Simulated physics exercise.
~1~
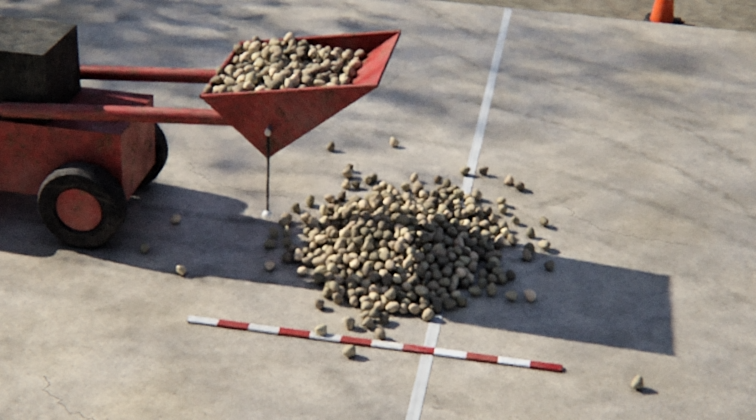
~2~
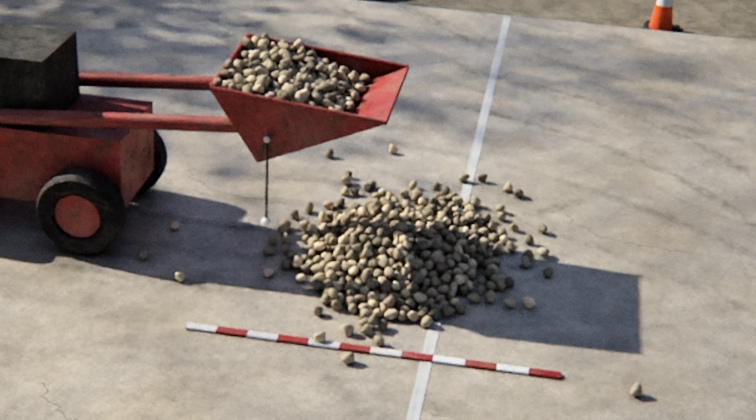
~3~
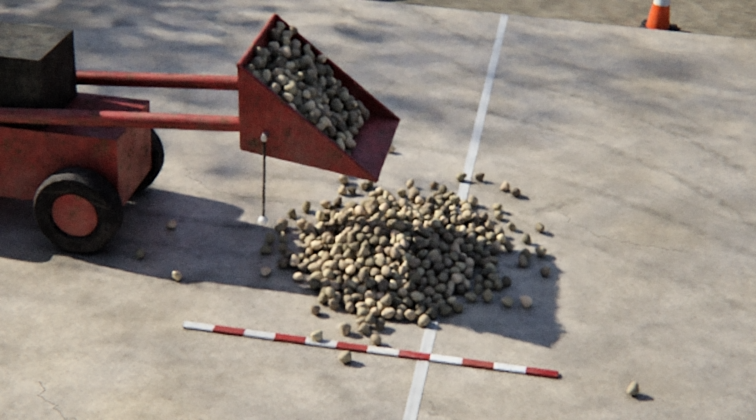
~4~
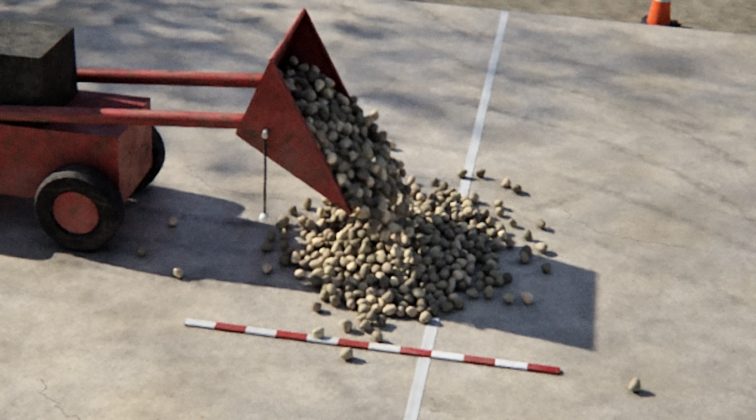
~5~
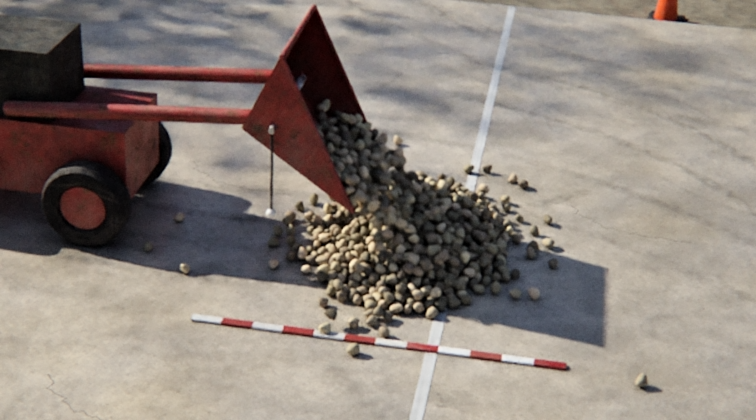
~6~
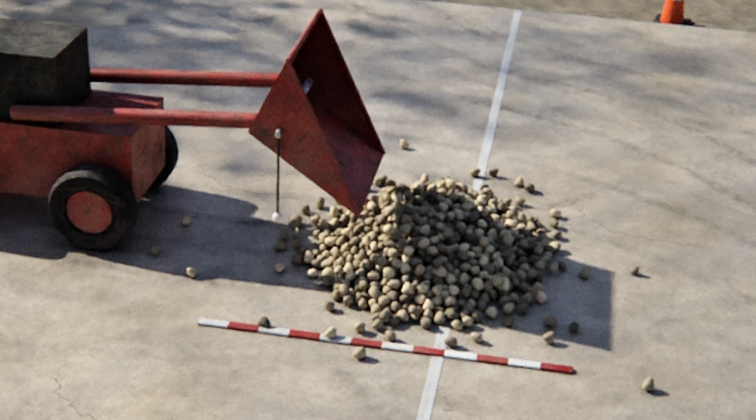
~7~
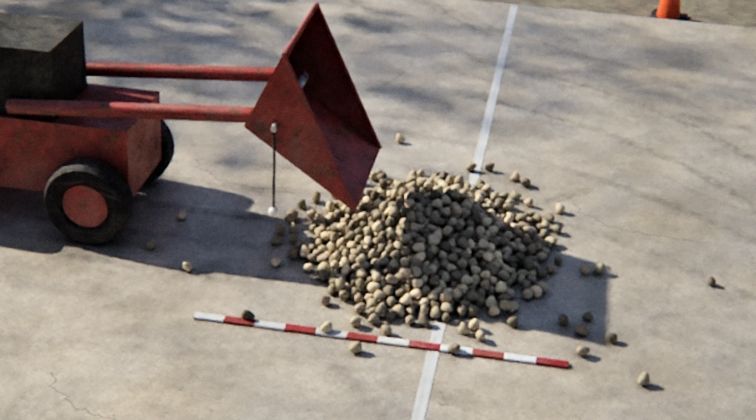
On sunlit concrete, a red loader tips its bucket, emptying stones onto a spreading pile.
